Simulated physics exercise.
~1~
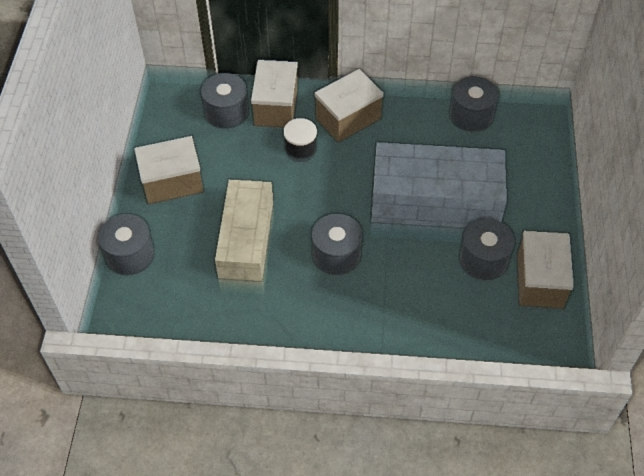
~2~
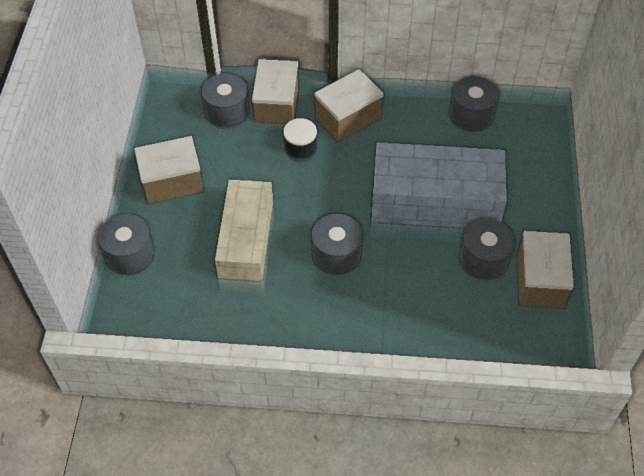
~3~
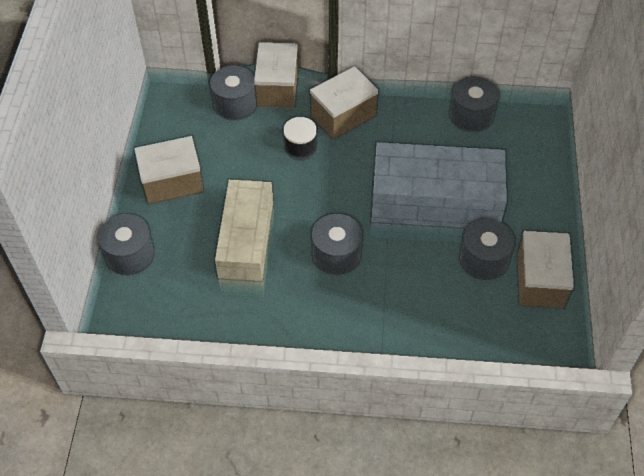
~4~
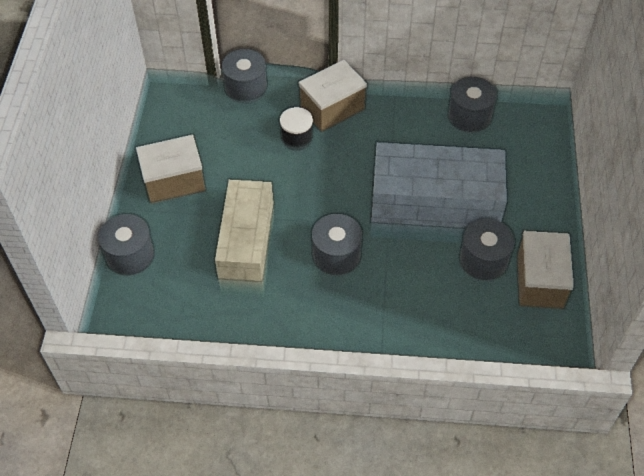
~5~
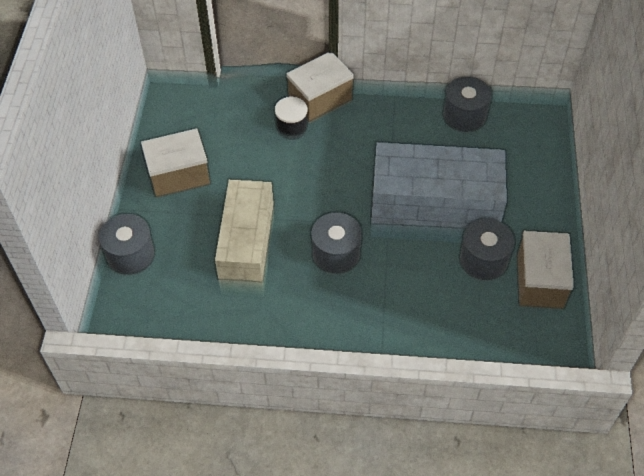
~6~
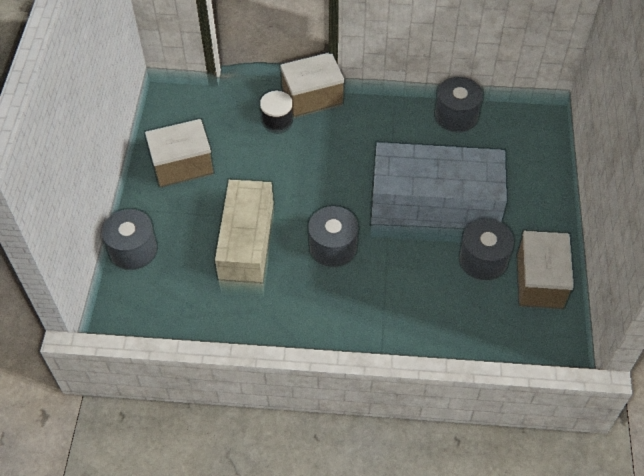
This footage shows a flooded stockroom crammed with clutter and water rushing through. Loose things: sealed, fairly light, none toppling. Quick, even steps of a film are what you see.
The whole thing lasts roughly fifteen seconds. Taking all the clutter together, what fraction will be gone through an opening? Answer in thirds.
Two thirds or more.
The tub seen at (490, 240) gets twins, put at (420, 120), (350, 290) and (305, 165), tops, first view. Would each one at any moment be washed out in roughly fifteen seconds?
The first leaves, the second does not leave, and the third leaves.
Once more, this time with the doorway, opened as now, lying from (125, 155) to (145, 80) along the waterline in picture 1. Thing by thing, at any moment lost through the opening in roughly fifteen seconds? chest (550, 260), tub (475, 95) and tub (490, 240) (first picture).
In the order given: Retained, retained, retained.
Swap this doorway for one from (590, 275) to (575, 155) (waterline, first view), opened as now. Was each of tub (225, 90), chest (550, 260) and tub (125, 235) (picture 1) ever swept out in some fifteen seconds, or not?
First held back, then flushed away, then held back.
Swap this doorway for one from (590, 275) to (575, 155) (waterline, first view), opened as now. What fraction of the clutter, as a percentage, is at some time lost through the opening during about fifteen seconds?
Around 70 in a hundred.
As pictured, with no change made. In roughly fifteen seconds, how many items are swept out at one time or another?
That adds up to 8.
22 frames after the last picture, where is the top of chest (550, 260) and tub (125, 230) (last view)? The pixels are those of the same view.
Look for them around (540, 214) and (178, 94).
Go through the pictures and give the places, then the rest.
A chest at (349, 93) floats; a pail at (300, 131) floats; 0 of 10 have shifted, in the first frame.
A chest at (349, 93), afloat; a pail at (300, 131) floats; 1 of 10 have shifted, in the second frame.
A chest at (344, 90) floats, close to its start; a pail at (300, 130) floats, close to its start; 3 of 10 have shifted, in the third frame.
A chest at (333, 83), afloat, close to its start; a pail at (296, 120) floats, close to its start; 4 of 10 have shifted, in the fourth frame.
A chest at (320, 74), afloat, a stride from its start; a pail at (291, 109), afloat, a stride from its start; 6 of 10 have shifted, in the fifth frame.
A chest at (312, 72), afloat, a stride from its start; a pail at (276, 103) floats, a stride from its start; 8 of 10 have shifted, in the sixth frame.
A moment on, 3 of 10 are out; 7 afloat.
Next, 5 of 10 are out; 5 afloat.
Later, 7 of 10 are out; 3 afloat.
In the end, 8 of 10 are out; 2 afloat.
